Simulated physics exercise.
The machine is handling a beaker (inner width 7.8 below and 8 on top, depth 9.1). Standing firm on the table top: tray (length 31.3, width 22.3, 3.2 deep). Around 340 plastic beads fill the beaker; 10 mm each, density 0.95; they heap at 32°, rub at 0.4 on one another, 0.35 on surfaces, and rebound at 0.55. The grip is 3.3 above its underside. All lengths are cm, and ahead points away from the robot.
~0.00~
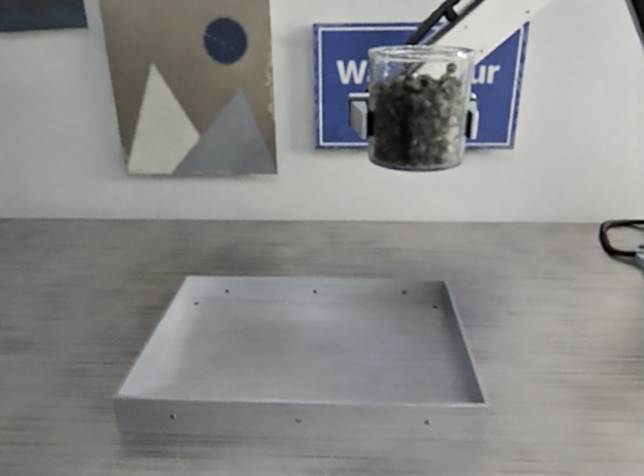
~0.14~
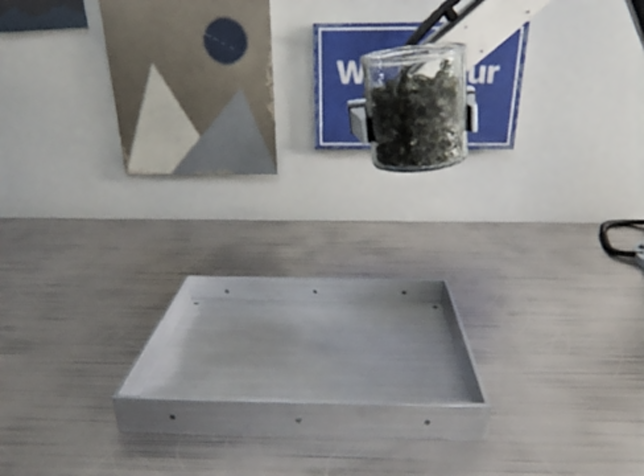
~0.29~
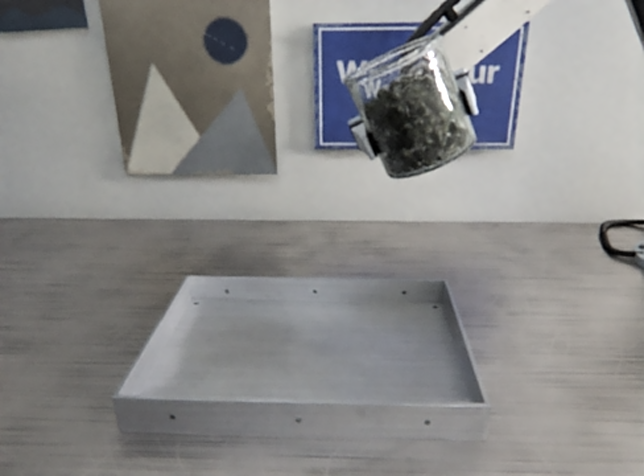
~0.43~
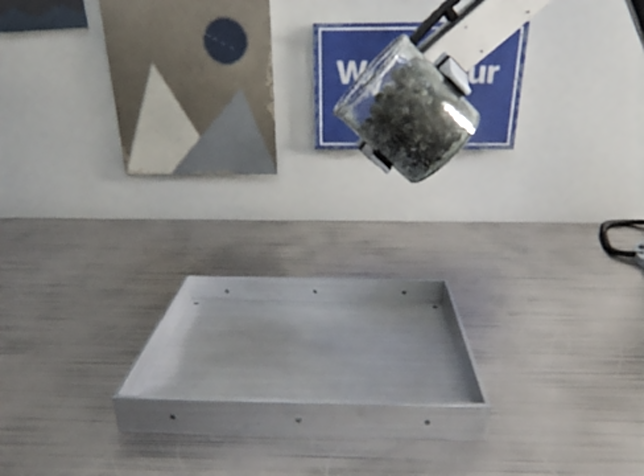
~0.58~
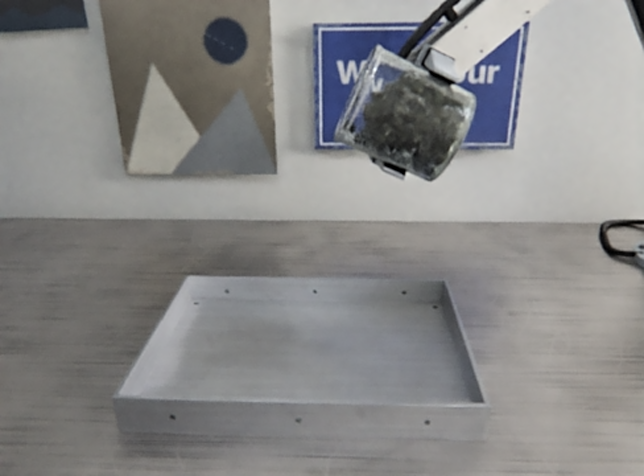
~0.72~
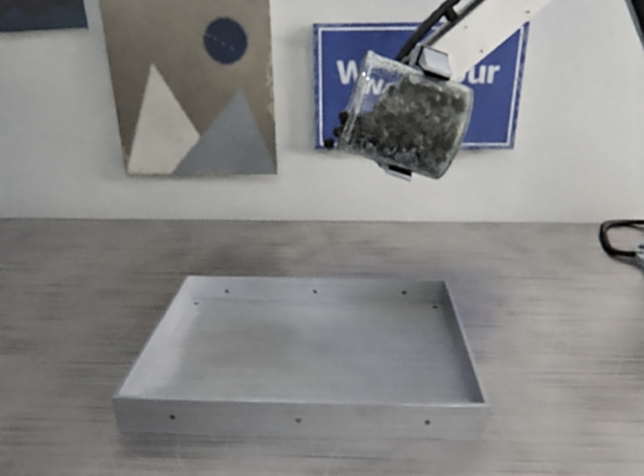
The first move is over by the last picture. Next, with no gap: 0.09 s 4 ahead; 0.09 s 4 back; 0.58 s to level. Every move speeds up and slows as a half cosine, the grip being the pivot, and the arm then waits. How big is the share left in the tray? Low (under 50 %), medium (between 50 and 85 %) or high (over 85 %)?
A low share, under 50 %, ends in the tray.
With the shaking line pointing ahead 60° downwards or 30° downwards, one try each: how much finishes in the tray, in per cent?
About 10 and 25 per cent.
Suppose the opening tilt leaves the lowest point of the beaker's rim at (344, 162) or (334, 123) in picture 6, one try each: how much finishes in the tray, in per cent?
Some 75 and 20 per cent.
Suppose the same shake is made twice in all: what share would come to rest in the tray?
Then about 55 per cent.
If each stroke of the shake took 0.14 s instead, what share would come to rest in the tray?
It would be near 25 per cent.
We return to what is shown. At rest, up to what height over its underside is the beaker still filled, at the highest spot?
Roughly 6.0 cm.
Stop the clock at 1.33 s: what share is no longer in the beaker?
Some 45 per cent.
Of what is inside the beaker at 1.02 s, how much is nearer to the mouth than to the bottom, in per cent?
Some 50 per cent.
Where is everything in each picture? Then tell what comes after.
In the first frame, beaker middle at (418, 108), level; upper third of the load around (419, 94), from x 375 to 460, top at y 65; 337 in the beaker.
In the second frame, beaker middle at (416, 109), tilted 7° forward; upper third of the load around (417, 94), from x 375 to 460, top at y 60.
In the third frame, beaker middle at (412, 110), tilted 25° forward; upper third of the load around (418, 95), from x 365 to 465, top at y 55.
In the fourth frame, beaker middle at (407, 113), tilted 47° forward; upper third of the load around (414, 98), from x 365 to 465, top at y 70.
In the fifth frame, beaker middle at (404, 117), tilted 65° forward; upper third of the load around (416, 101), from x 350 to 465, top at y 80.
In the sixth frame, beaker middle at (404, 118), tilted 72° forward; upper third of the load around (420, 106), from x 330 to 460, top at y 85; 337 in the beaker.
After 1.02 s, tilted 64° forward, highest piece 27 above the table; 184 in the beaker, 23 in the tray, 130 in flight or on a rim.
After 1.33 s, tilted 12° forward, highest piece 29 above the table; 179 in the beaker, 142 in the tray, 16 on the table or floor.
After 1.68 s, level, highest piece 27 above the table; 179 in the beaker, 142 in the tray, 16 on the table or floor.
After 2.73 s, level, highest piece 27 above the table; 179 in the beaker, 142 in the tray, 16 on the table or floor.
At rest, 179 in the beaker, 142 in the tray, 16 on the table or floor. That is 42 % in the tray.
